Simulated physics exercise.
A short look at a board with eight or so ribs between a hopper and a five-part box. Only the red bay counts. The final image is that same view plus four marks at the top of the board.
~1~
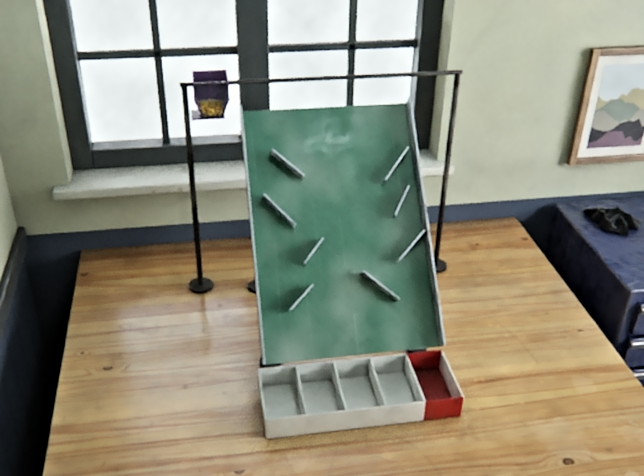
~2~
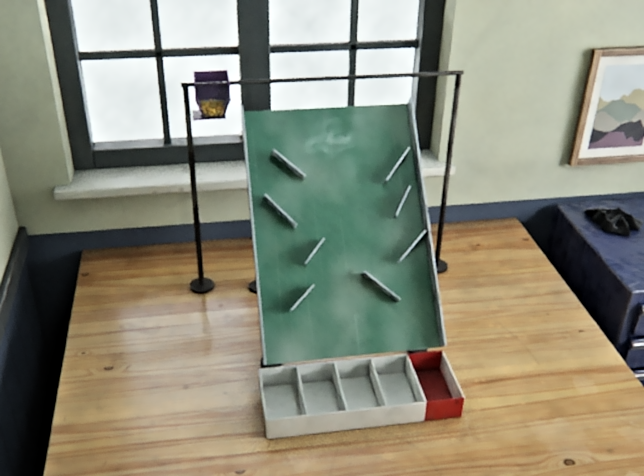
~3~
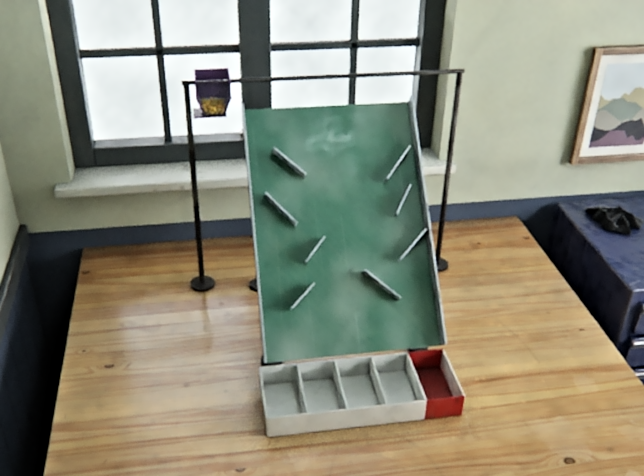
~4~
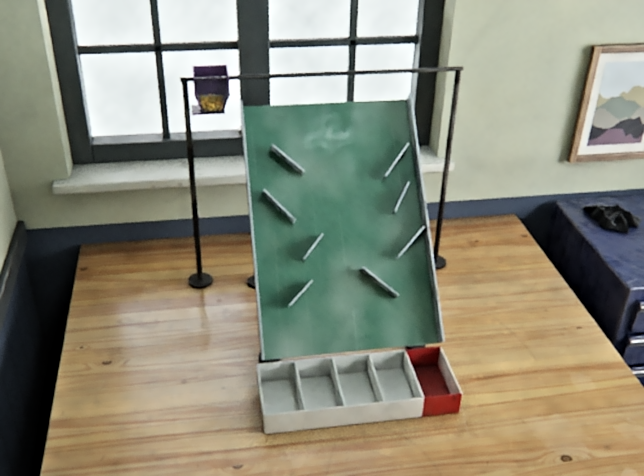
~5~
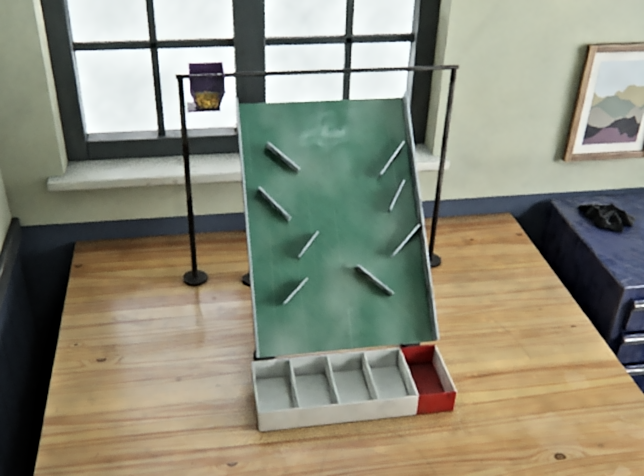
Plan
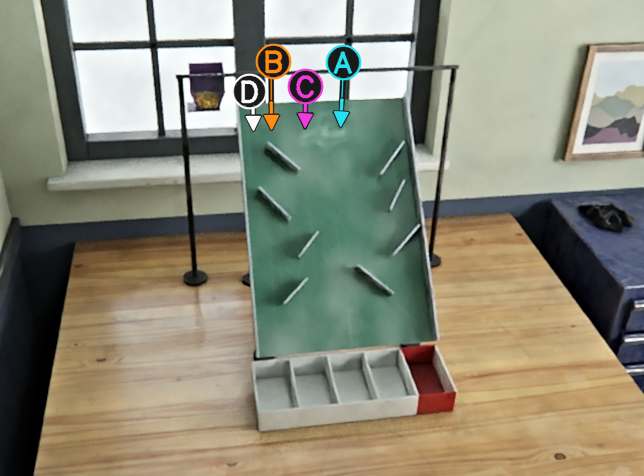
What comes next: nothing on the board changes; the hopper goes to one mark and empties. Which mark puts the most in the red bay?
The answer is mark A.
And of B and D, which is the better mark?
B it is.
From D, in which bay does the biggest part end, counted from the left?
The first.
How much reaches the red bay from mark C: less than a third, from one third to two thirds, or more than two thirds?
Less than a third.
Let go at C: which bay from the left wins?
The third.
On the marked copy, mark A meets the board at (340, 121); mark B meets the board at (271, 124); mark C meets the board at (305, 122); mark D meets the board at (253, 125).
For mark A, roughly a third in the red bay, roughly half in other bays, about a tenth outside the box.
For mark B, about a tenth in the red bay, the larger part in other bays, about a tenth outside the box.
For mark C, about a tenth in the red bay, the larger part in other bays, about a tenth outside the box.
For mark D, just a few in the red bay, almost all in other bays, about a tenth outside the box.
